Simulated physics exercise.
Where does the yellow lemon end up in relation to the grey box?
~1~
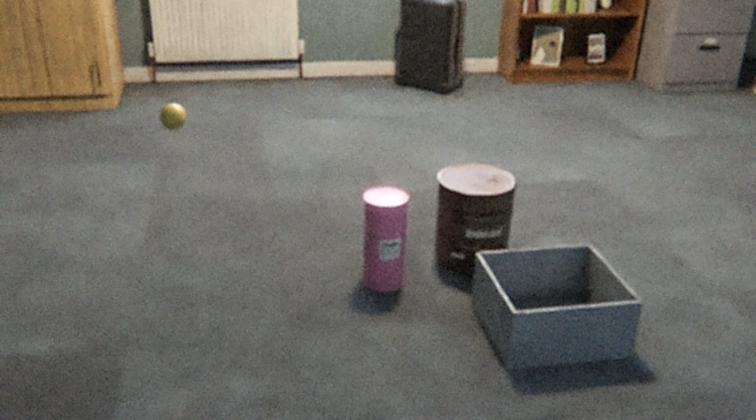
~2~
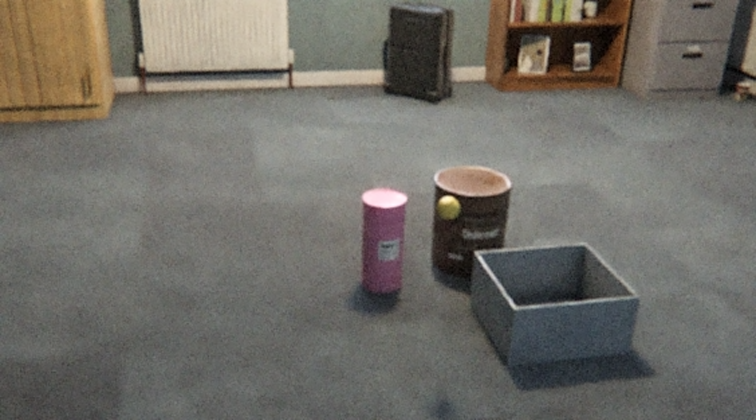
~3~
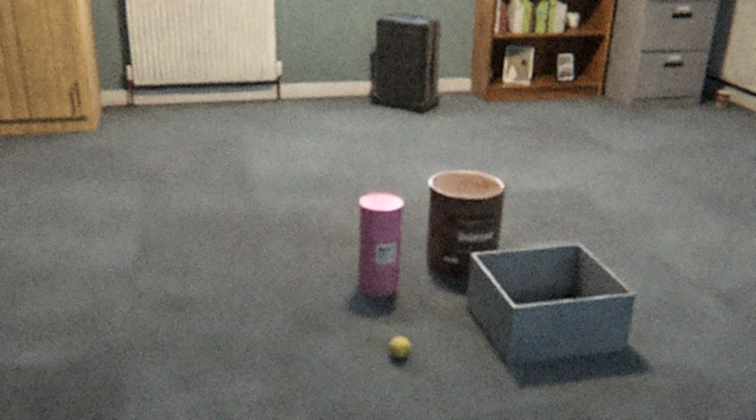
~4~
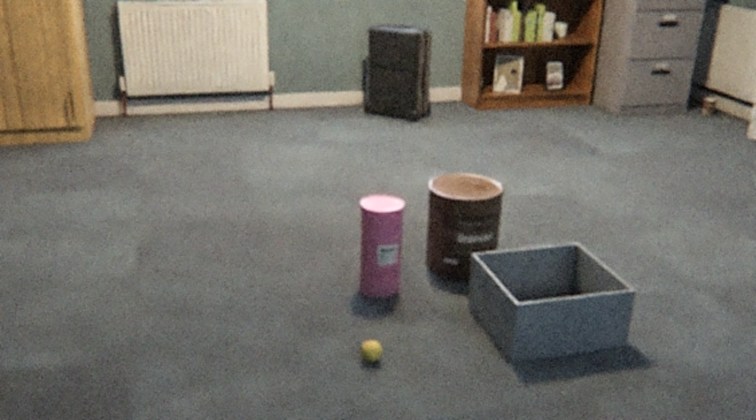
The lemon ends up outside the box, to the left of it and in front of the pink canister.
